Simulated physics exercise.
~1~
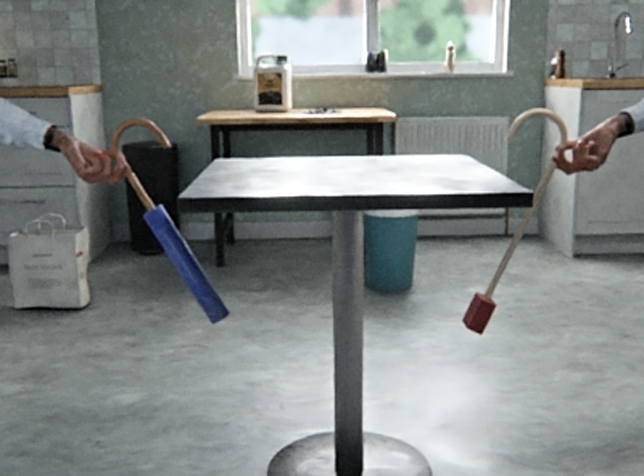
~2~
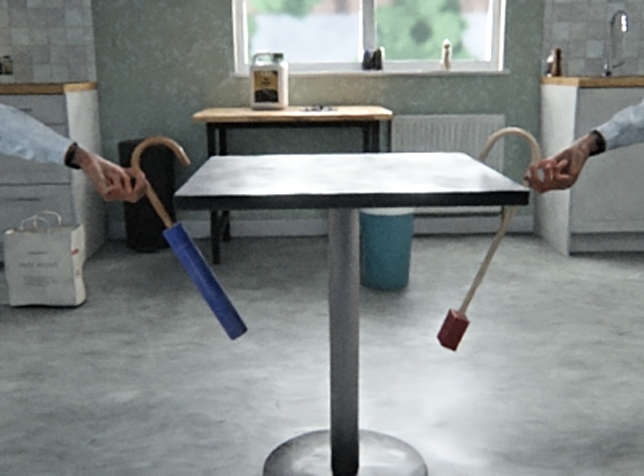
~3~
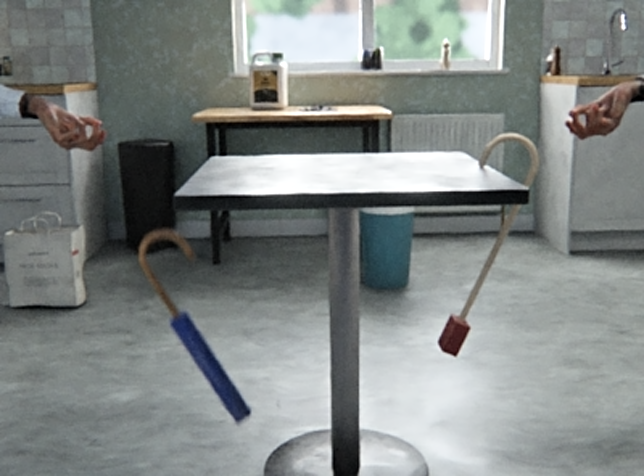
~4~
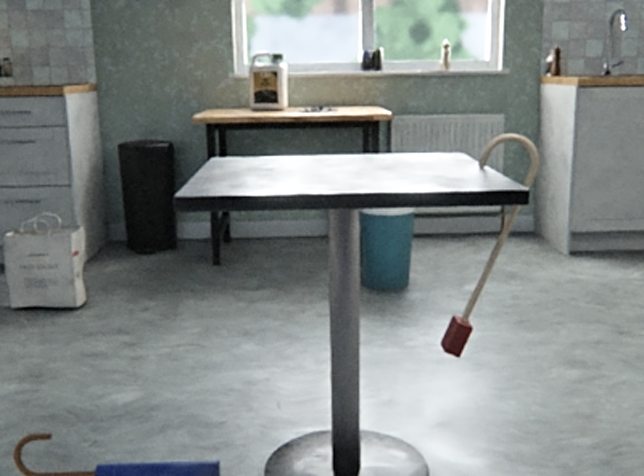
A blue umbrella and a red brush with hooked handles are brought by two hands to opposite edges of a table and released; the umbrella on the left drops to the floor and lies flat, while the brush stays hanging from the right edge.
